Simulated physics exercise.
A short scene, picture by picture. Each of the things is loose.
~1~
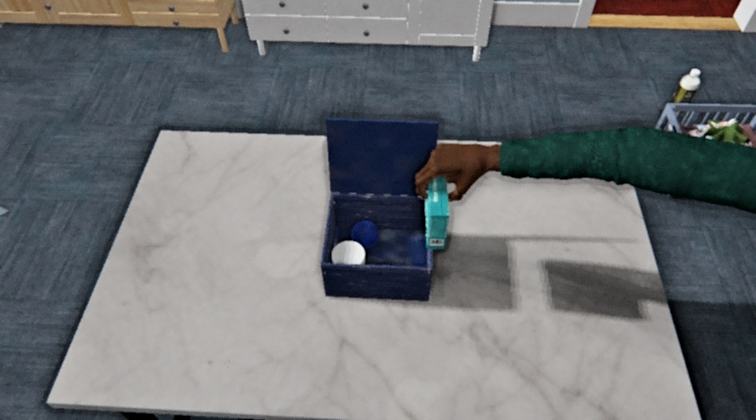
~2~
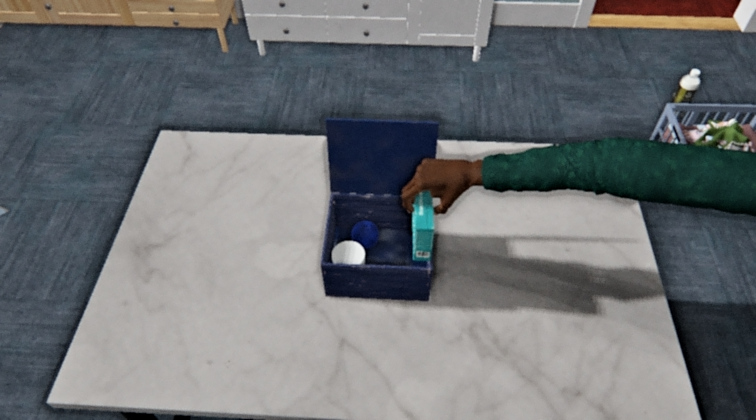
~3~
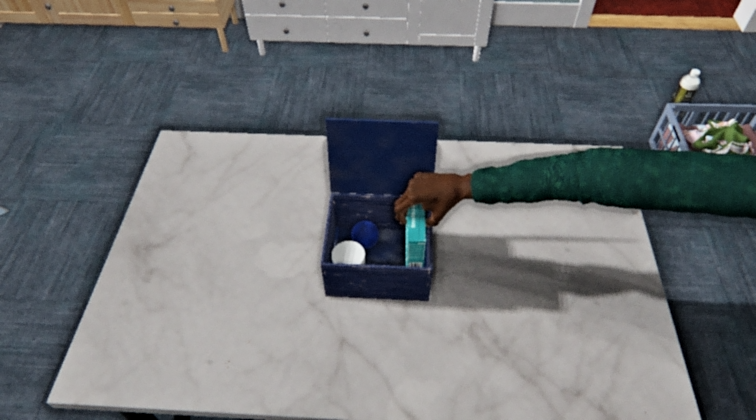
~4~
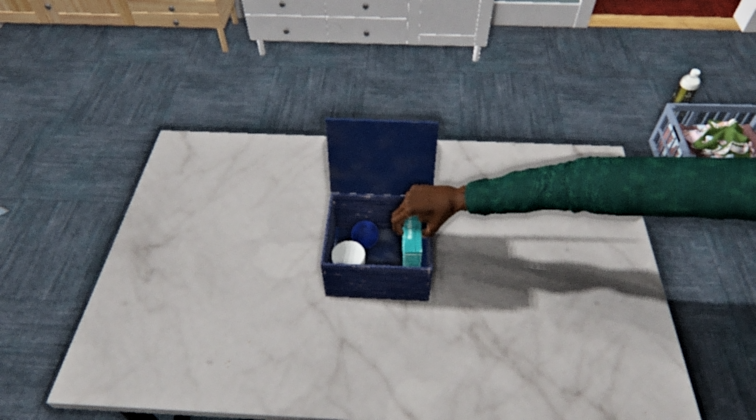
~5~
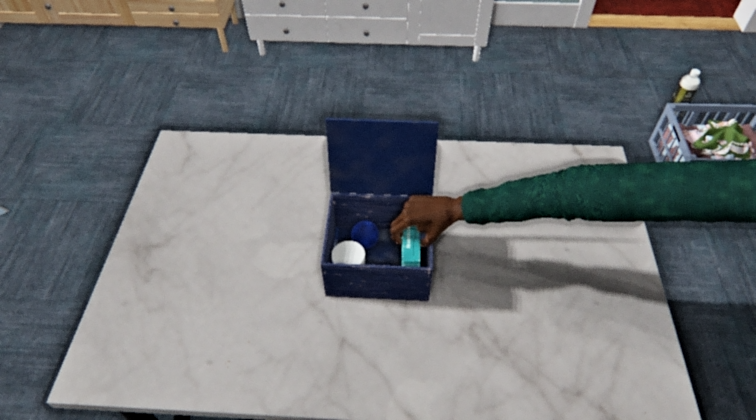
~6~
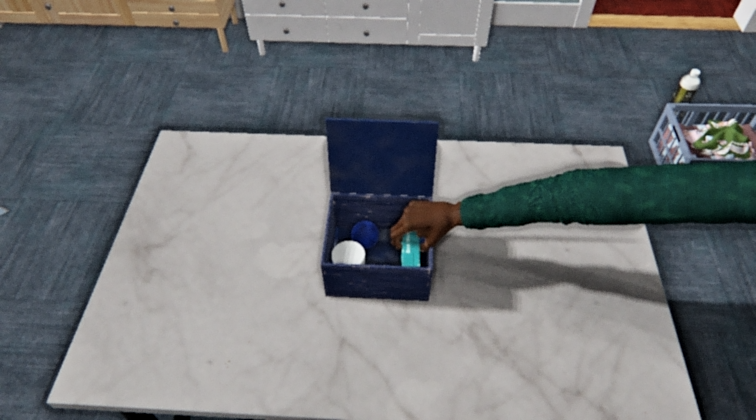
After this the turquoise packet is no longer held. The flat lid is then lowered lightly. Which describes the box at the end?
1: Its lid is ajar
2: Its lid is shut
Its lid is shut.
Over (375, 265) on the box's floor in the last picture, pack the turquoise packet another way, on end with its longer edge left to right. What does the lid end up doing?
After that, the lid lies down snugly.
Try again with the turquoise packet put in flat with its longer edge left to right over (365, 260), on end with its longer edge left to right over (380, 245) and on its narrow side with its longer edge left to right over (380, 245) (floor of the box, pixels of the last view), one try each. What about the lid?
Open; shut; open.
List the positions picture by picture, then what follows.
On its way; turquoise packet (436, 206), in the first frame.
On its way; turquoise packet (423, 219), in the second frame.
On its way; turquoise packet (415, 230), in the third frame.
On its way; turquoise packet (412, 241), in the fourth frame.
On its way; turquoise packet (410, 250), in the fifth frame.
In place under the hand, in the sixth frame.
Then, 1.30 s on from there, lid 85° above the rim.
Then, 1.60 s on from there, lid 61° above the rim.
Then, 1.80 s on from there, lid 34° above the rim.
Then, 2.00 s on from there, lid shut.
In the end, lid shut; all 3 unmoved. At the end, from the last picture's camera, turquoise packet near (410, 254).
